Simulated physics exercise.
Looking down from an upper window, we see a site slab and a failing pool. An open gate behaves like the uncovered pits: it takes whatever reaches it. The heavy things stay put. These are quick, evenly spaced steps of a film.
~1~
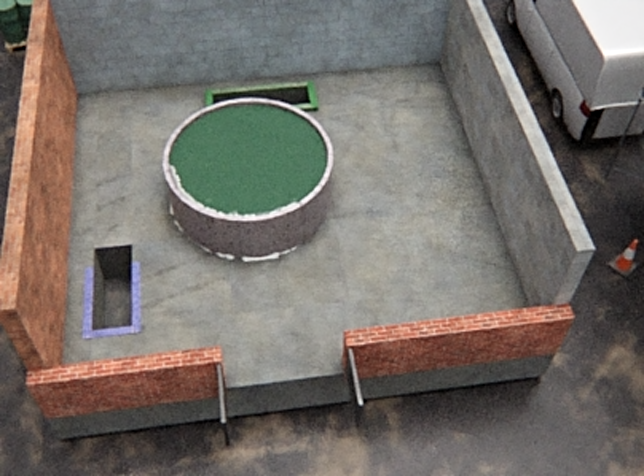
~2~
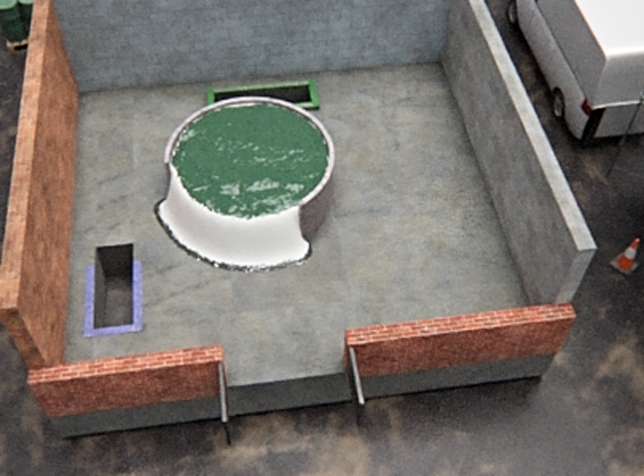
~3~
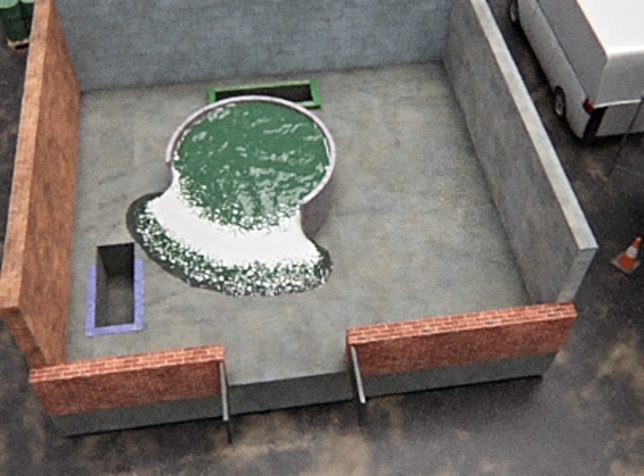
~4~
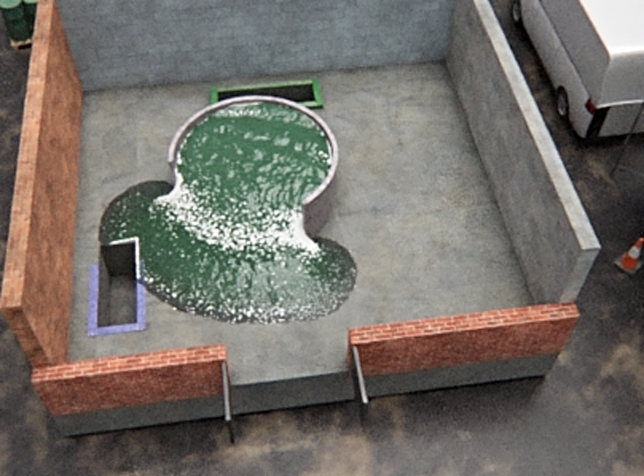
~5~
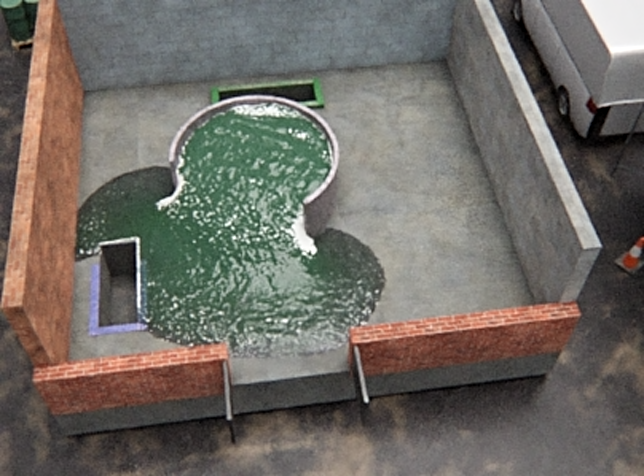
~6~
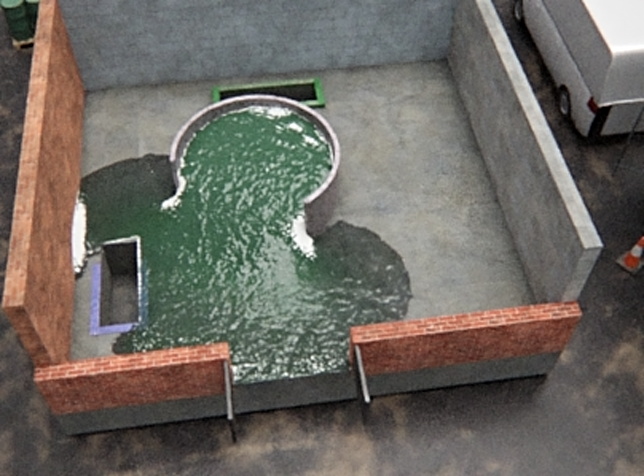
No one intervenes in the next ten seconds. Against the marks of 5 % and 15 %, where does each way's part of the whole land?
At the end, the gate carries off upward of fifteen per cent; the blue pit carries off upward of fifteen per cent; the green pit carries off beneath five per cent.
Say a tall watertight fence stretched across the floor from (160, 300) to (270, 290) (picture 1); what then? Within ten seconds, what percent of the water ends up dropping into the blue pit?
Blue: About 55 %.
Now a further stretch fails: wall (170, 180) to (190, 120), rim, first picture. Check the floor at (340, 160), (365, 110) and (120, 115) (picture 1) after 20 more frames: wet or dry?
First spot spared, second spot spared, third spot submerged.
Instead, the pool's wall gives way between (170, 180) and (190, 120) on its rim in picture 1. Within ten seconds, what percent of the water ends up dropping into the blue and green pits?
In percent: Blue 30, green 10.
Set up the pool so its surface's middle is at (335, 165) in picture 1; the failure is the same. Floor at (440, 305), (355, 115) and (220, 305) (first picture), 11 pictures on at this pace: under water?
Going through the three spots, I'd say swamped, high and dry, swamped.
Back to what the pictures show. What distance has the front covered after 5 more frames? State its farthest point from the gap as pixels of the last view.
Farthest reach: About (526, 333).
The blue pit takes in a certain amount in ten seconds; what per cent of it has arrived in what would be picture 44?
Result: 90 % of the ten-second total.
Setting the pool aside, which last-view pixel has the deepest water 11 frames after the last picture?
Somewhere around (69, 389).
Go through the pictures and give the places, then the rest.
The first frame shows still water in the round pool at (249, 159).
In the second frame, the front is at (165, 202), out from the gap at (218, 239).
In the third frame, water pours out at (220, 239) and has run to (326, 269).
In the fourth frame, water pours out at (222, 241) and has run to (350, 279).
In the fifth frame, water pours out at (224, 242) and has run to (374, 296).
In the sixth frame, water pours out at (225, 241) and has run to a hidden place.
A moment on, water covers 35 % of the floor; the gate 6 %, the blue pit 11 %, the green pit 0 %.
Next, water covers 45 % of the floor; the gate 13 %, the blue pit 20 %, the green pit 0 %.
Then, water covers 55 % of the floor; the gate 20 %, the blue pit 33 %, the green pit 0 %.
Later, water covers 65 % of the floor; the gate 26 %, the blue pit 44 %, the green pit 0 %.
In the end, water covers 85 % of the floor; the gate 30 %, the blue pit 49 %, the green pit 0 %.
